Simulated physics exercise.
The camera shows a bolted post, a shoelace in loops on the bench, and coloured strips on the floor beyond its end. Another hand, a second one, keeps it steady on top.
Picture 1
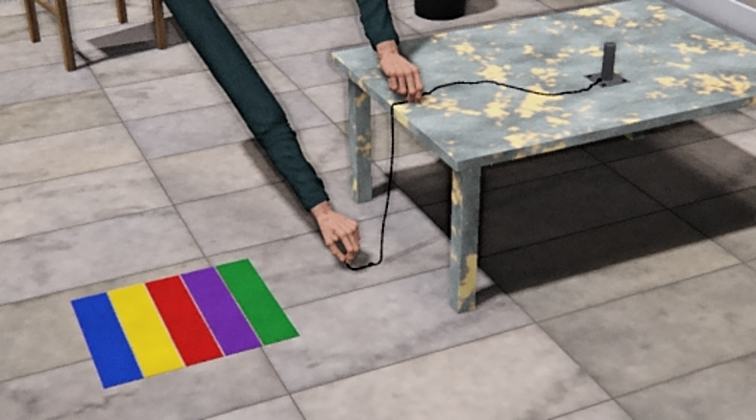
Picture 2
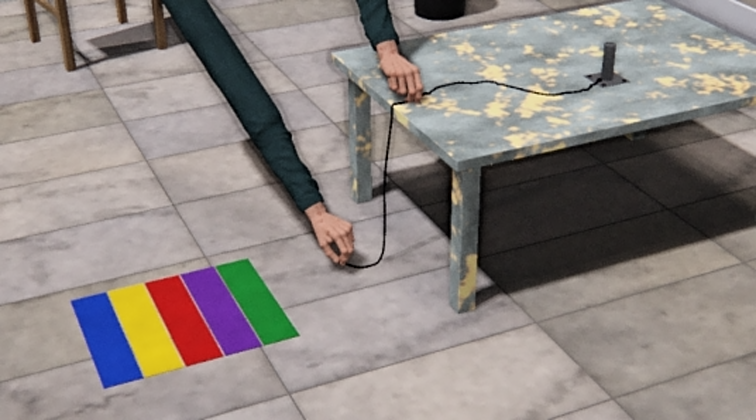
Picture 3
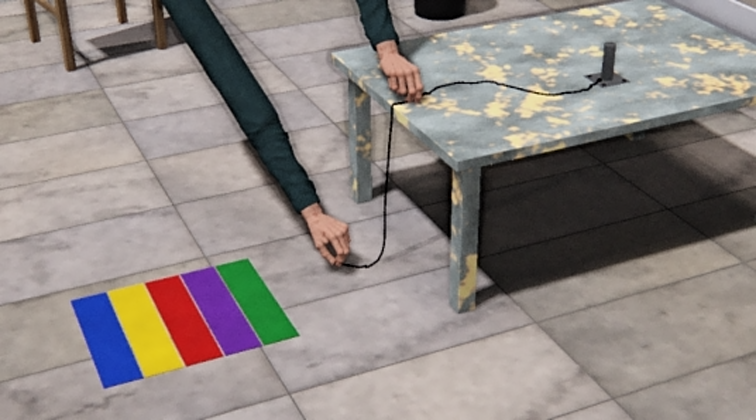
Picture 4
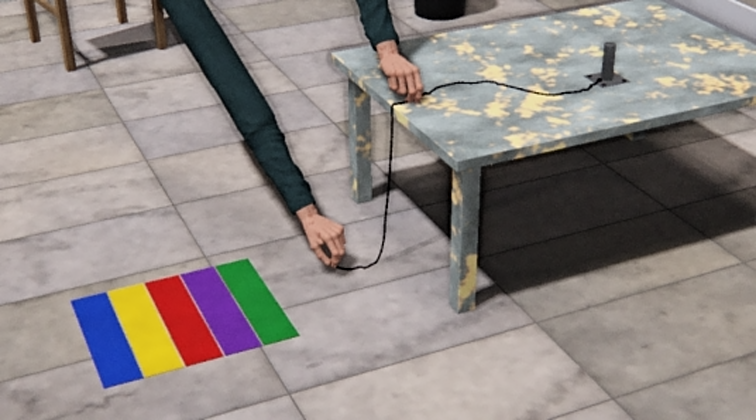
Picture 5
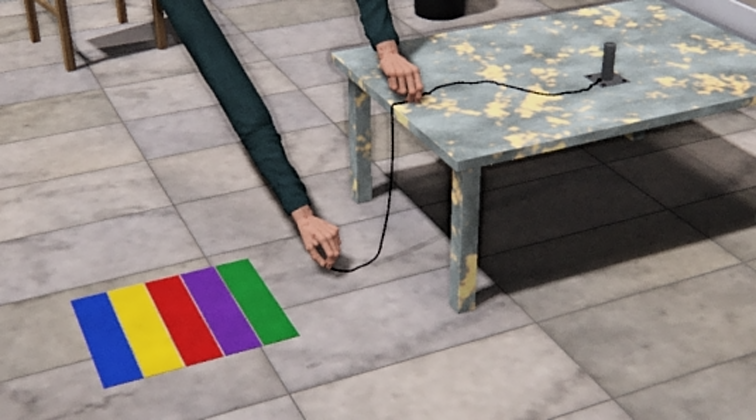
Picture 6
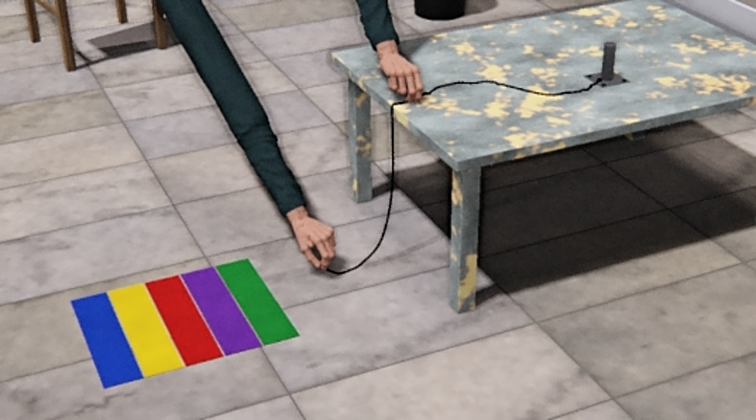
On a tiled floor beside a low, worn bench, one hand steadies a dark cord on the benchtop while another holds its hanging end near coloured strips and moves it slightly left, toward the green strip.
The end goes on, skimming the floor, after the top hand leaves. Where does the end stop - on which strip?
On the red strip.
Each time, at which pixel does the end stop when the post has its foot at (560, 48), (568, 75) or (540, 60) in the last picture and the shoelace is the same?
The spots are near (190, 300), (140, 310) and (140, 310).
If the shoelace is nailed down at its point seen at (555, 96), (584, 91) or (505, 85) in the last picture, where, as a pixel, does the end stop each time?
Per try (px, approx.): (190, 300); (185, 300); (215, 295).
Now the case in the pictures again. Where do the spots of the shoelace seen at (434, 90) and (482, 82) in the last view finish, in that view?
They end up at (403, 105) and (459, 98).
Soon after, end near (252, 283); over green.
Then, end near (204, 295); over purple.
At full stretch, end near (176, 302); over red. It halts on the red strip.
